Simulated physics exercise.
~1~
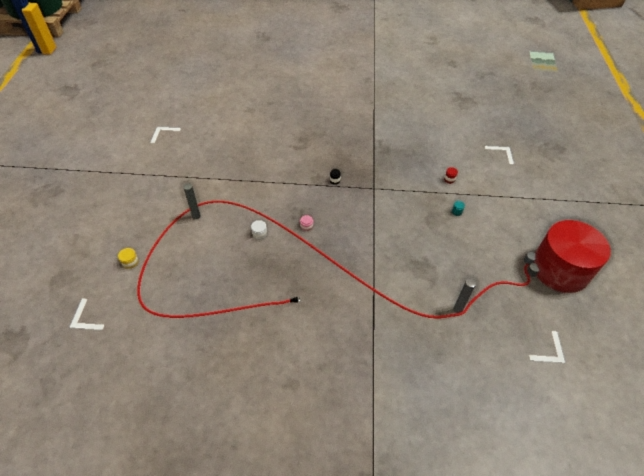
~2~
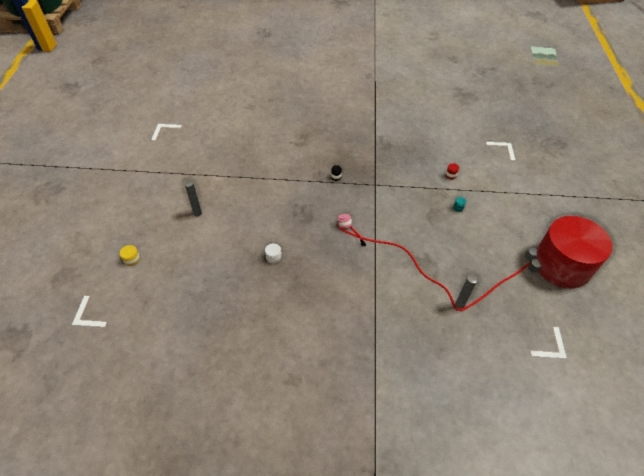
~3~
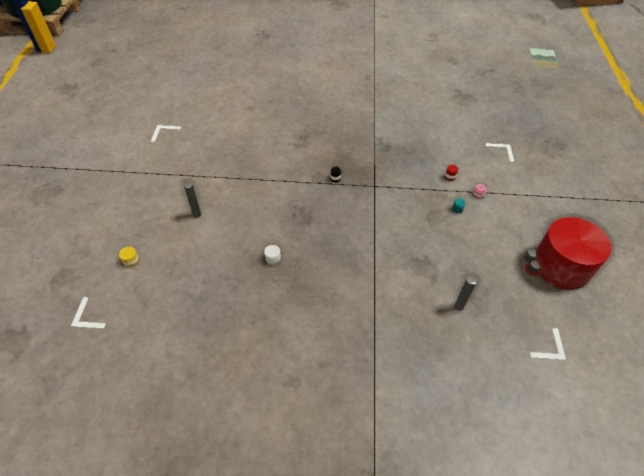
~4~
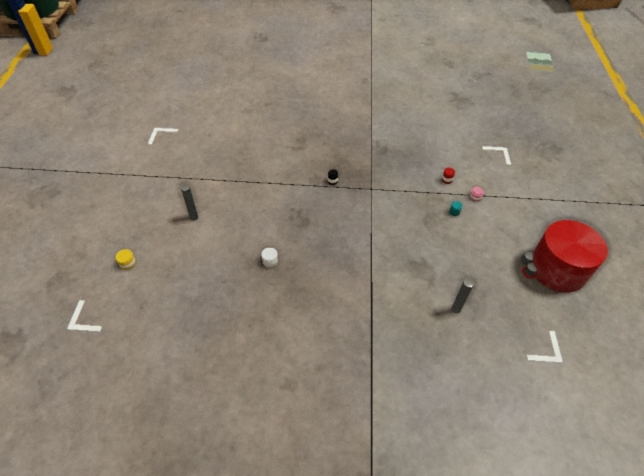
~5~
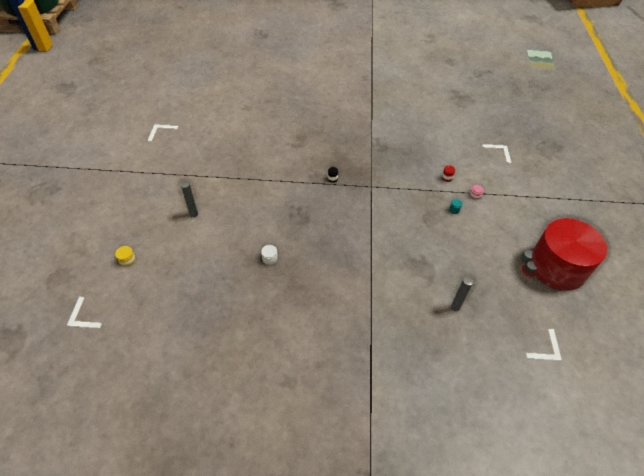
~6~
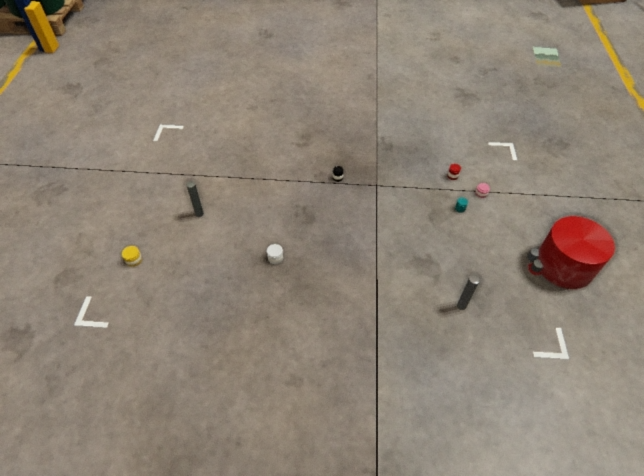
A red lead winds into its reel, shifting the white canister and dragging the pink jar right.
